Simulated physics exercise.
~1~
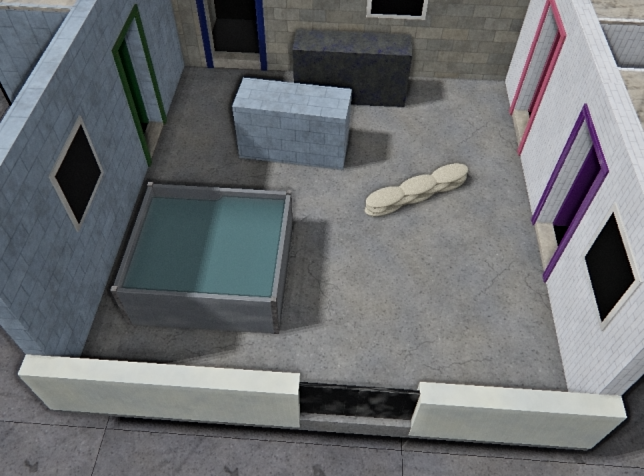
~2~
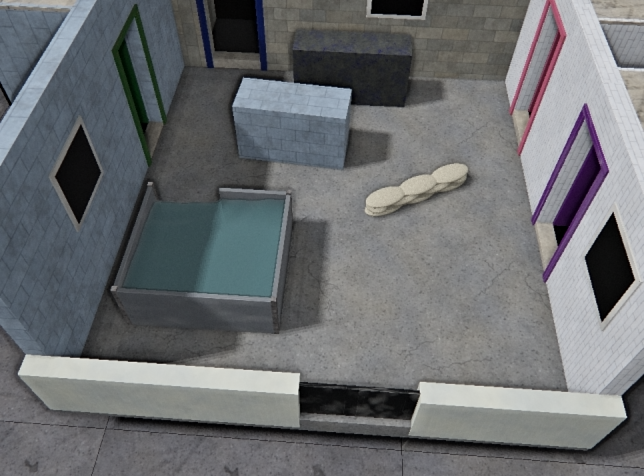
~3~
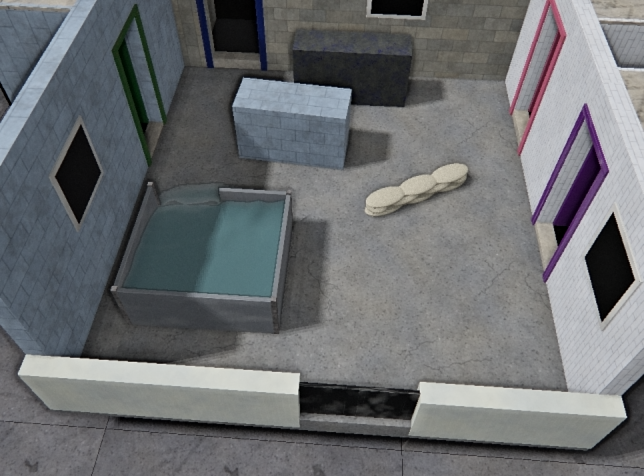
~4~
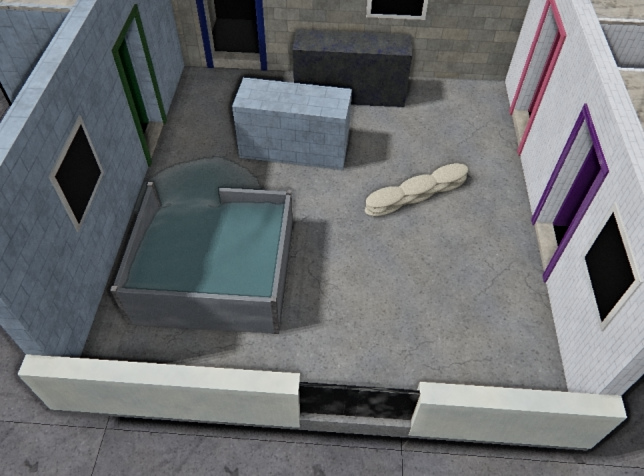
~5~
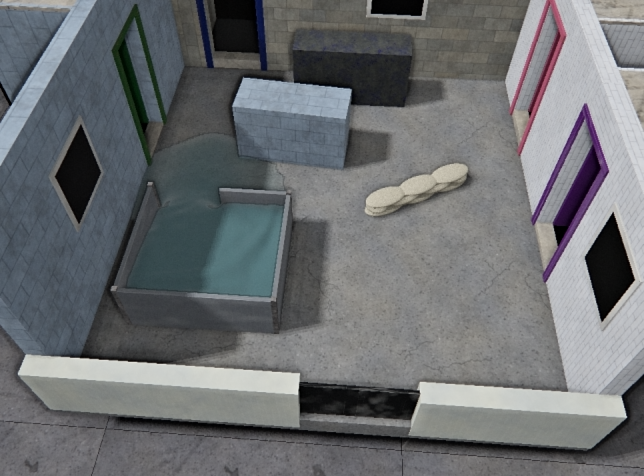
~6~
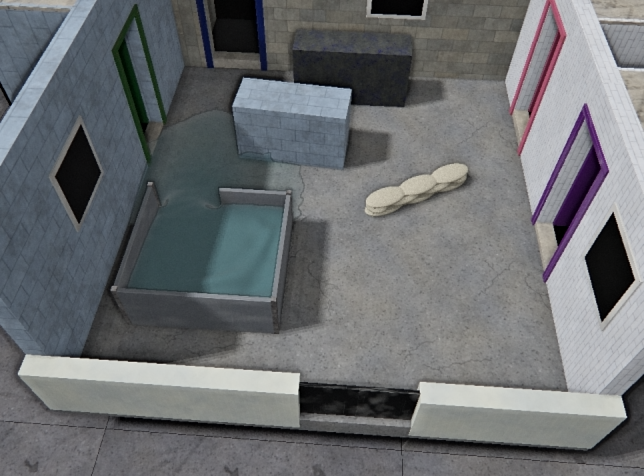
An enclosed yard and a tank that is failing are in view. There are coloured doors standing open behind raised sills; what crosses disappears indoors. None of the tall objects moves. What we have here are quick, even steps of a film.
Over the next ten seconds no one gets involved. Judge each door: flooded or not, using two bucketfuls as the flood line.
The blue door is flooded. The purple door is not flooded. The green door is flooded. The pink door is not flooded.
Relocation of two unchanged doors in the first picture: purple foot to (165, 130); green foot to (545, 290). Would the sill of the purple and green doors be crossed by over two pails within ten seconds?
Result - purple door exceeds the limit; green door remains within the limit.
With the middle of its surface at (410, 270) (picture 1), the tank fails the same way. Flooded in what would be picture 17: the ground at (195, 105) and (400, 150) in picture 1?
Point 1: Not wet; point 2: Soaked through.
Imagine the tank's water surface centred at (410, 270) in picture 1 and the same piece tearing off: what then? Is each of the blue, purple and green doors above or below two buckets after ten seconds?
Blue falls short, purple exceeds the limit, green exceeds the limit.
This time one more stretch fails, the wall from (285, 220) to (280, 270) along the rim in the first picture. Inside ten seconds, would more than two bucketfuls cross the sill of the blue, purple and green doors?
I reckon the blue keeps within bounds, the purple gets too much too, and the green keeps within bounds.
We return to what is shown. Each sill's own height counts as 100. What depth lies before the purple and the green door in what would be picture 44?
Roughly 20 % and 210 %, respectively.
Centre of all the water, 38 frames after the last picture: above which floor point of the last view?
Close to pixel (283, 159).
A moment on, water covers 20 % of the floor; the blue door wet at the sill, nothing in, the purple door not reached, the green door under two buckets in, the pink door not reached.
Next, water covers 30 % of the floor; the blue door under two buckets in, the purple door not reached, the green door over two buckets in, the pink door not reached.
Then, water covers 45 % of the floor; the blue door over two buckets in, the purple door not reached, the green door over two buckets in, the pink door not reached.
Later, water covers 65 % of the floor; the blue door far over two buckets in, the purple door wet at the sill, nothing in, the green door far over two buckets in, the pink door wet at the sill, nothing in.
In the end, water covers 95 % of the floor; the blue door far over two buckets in, the purple door wet at the sill, nothing in, the green door far over two buckets in, the pink door wet at the sill, nothing in.
